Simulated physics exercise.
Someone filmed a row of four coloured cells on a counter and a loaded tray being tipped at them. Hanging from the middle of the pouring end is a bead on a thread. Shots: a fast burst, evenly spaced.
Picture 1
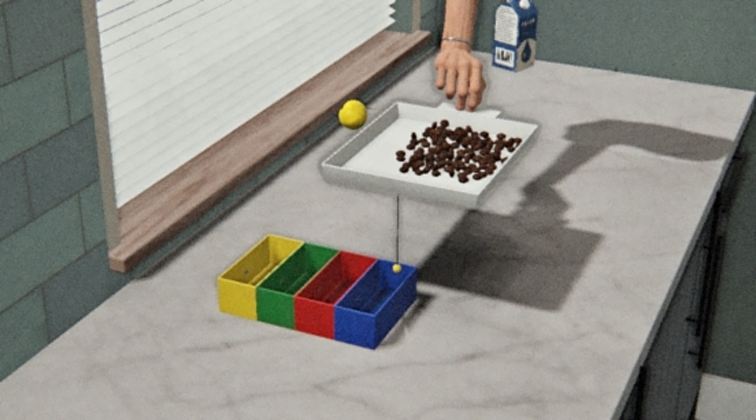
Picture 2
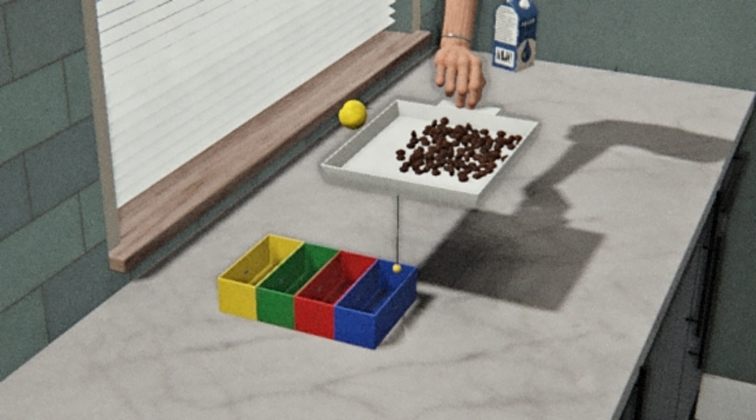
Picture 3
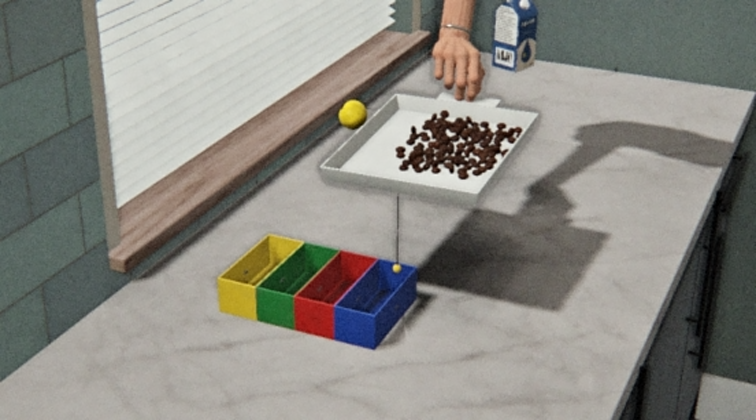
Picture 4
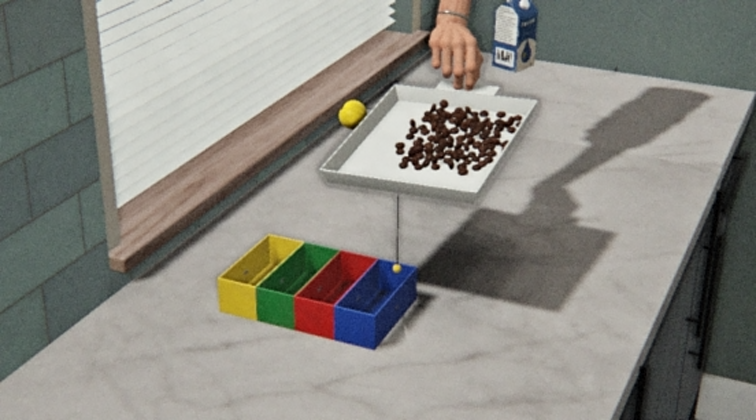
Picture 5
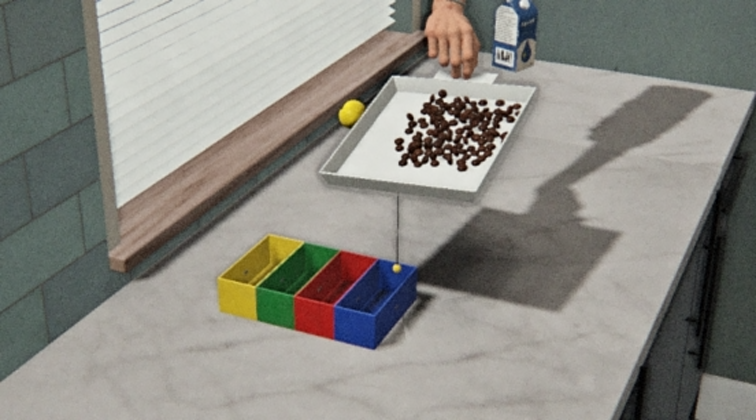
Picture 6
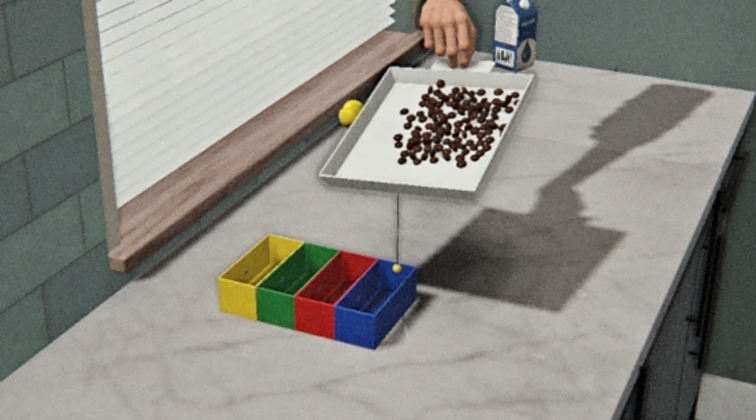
At first, a hand holds a white tray of dark brown chocolate drops nearly level above a row of yellow, green, red and blue cells on a marble counter. Then the hand gradually raises the far end, tilting the tray toward the cells, while the drops stay bunched on it.
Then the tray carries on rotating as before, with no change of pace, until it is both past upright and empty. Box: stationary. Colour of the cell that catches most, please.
The colour is red.
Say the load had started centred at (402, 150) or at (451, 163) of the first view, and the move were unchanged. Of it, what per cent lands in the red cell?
You'd get about 60 per cent first and about 50 per cent second.
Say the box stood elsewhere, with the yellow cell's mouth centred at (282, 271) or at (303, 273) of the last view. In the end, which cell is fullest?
Position one: The green one. Position two: The cell in green.
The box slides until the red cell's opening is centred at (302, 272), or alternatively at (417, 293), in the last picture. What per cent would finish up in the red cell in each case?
Around 30 and around 0 per cent, in that order.
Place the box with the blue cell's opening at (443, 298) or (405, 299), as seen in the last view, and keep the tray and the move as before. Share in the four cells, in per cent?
It comes to about 90 per cent the first time and about 100 per cent the second.
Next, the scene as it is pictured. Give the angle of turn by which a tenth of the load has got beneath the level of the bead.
Angle reached: About 70°.
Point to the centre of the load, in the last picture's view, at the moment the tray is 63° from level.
Near (365, 180).
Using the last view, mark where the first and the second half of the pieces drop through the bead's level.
Points: About (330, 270), then about (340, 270).
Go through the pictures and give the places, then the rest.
Corners of the pouring end (328, 163) and (475, 191), level; middle of the load (461, 152), flat chocolate drops; bead on its thread (397, 269); yellow cell (237, 296); green cell (275, 305); red cell (314, 315); blue cell (355, 325), in the first picture.
Corners of the pouring end (328, 164) and (475, 191), level; middle of the load (461, 151), in the second picture.
Corners of the pouring end (327, 165) and (474, 190), tipped barely, lowest at the left corner; middle of the load (461, 146), in the third picture.
Corners of the pouring end (327, 168) and (473, 189), tipped a little, lowest at the left corner; middle of the load (461, 138), in the fourth picture.
Corners of the pouring end (326, 170) and (472, 188), tipped a little, lowest at the left corner; middle of the load (460, 131), in the fifth picture.
Corners of the pouring end (325, 172) and (471, 187), tipped clearly, lowest at the left corner; middle of the load (449, 126); yellow cell (237, 296); green cell (275, 305); red cell (314, 315); blue cell (355, 325), in the sixth picture.
Just after the last frame, tray tipped steeply; the larger part on the tray; just a few in the red cell; about a tenth falling or outside the box.
A moment on, tray tipped past a quarter turn; about a tenth on the tray; roughly a third in the red cell; roughly a quarter in the green cell; about a tenth in the blue cell; roughly a quarter falling or outside the box.
Further on, tray tipped past a quarter turn; roughly half in the red cell; roughly a quarter in the blue cell; roughly a quarter in the green cell; just a few falling or outside the box.
When it is over, tray tipped past a quarter turn; roughly half in the red cell; roughly a quarter in the blue cell; roughly a quarter in the green cell; not one in the yellow cell; just a few outside the box.
